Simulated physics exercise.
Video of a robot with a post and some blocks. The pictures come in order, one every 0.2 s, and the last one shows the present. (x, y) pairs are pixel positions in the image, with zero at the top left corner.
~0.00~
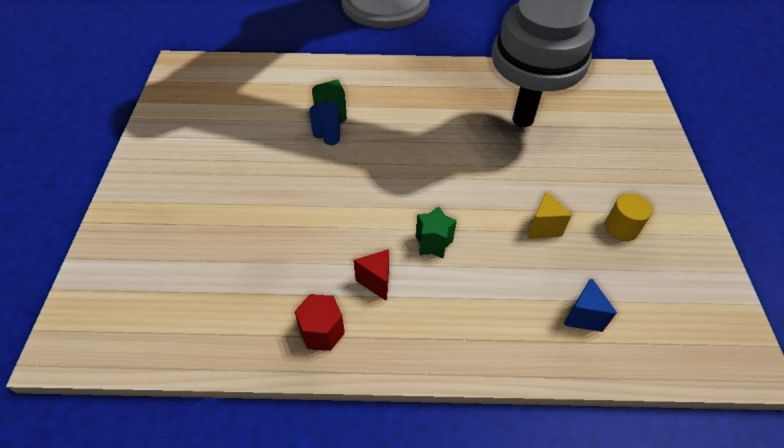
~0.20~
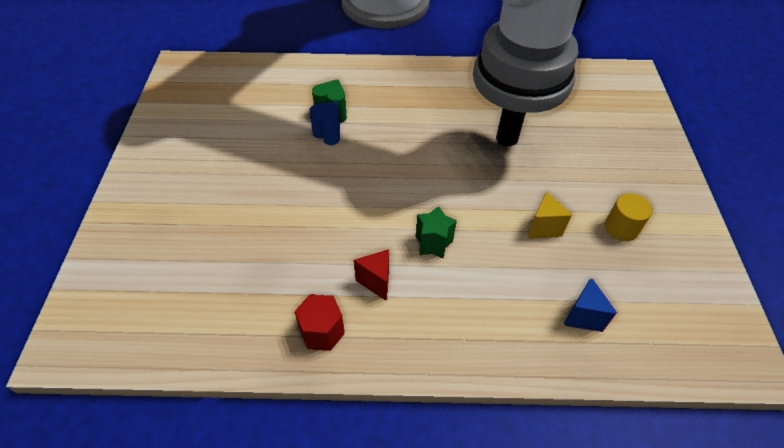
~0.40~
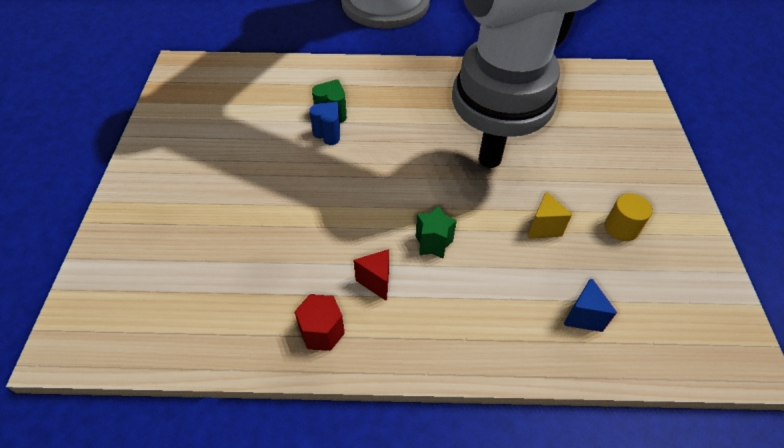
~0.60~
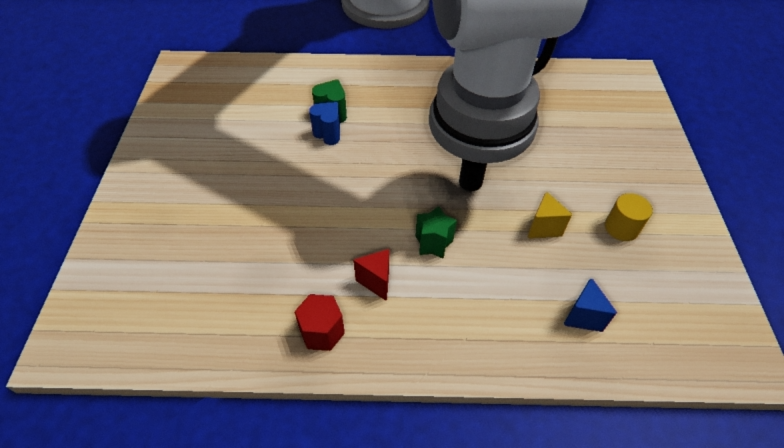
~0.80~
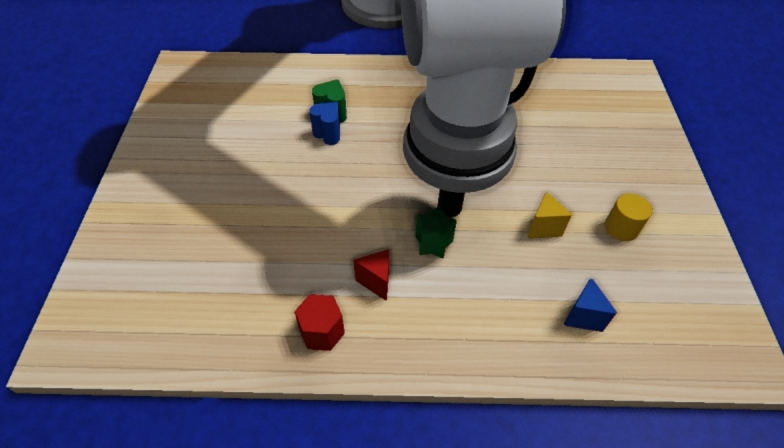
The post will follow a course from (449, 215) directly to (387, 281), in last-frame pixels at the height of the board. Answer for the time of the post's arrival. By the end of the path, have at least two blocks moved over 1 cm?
Short answer: Yes.
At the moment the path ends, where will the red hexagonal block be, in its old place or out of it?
By the time the path is finished, it has hardly shifted at all.
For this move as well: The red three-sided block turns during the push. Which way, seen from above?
Answer: Anticlockwise.
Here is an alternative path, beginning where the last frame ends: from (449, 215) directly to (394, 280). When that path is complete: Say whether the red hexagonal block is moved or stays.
Put simply, it stays right there.
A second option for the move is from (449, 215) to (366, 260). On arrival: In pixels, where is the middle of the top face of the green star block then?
The centre of its top will be at (422, 237).
What follows on the original path. One third of the way, post at (430, 231); green star block at (429, 239), turned 40° anticlockwise.
Two thirds of the way, post at (409, 252); green star block at (421, 261), turned 65° anticlockwise.
At the end, post at (387, 274); red hexagonal block not moved; red three-sided block at (363, 272), turned 20° anticlockwise; green star block at (418, 271), turned 105° anticlockwise.
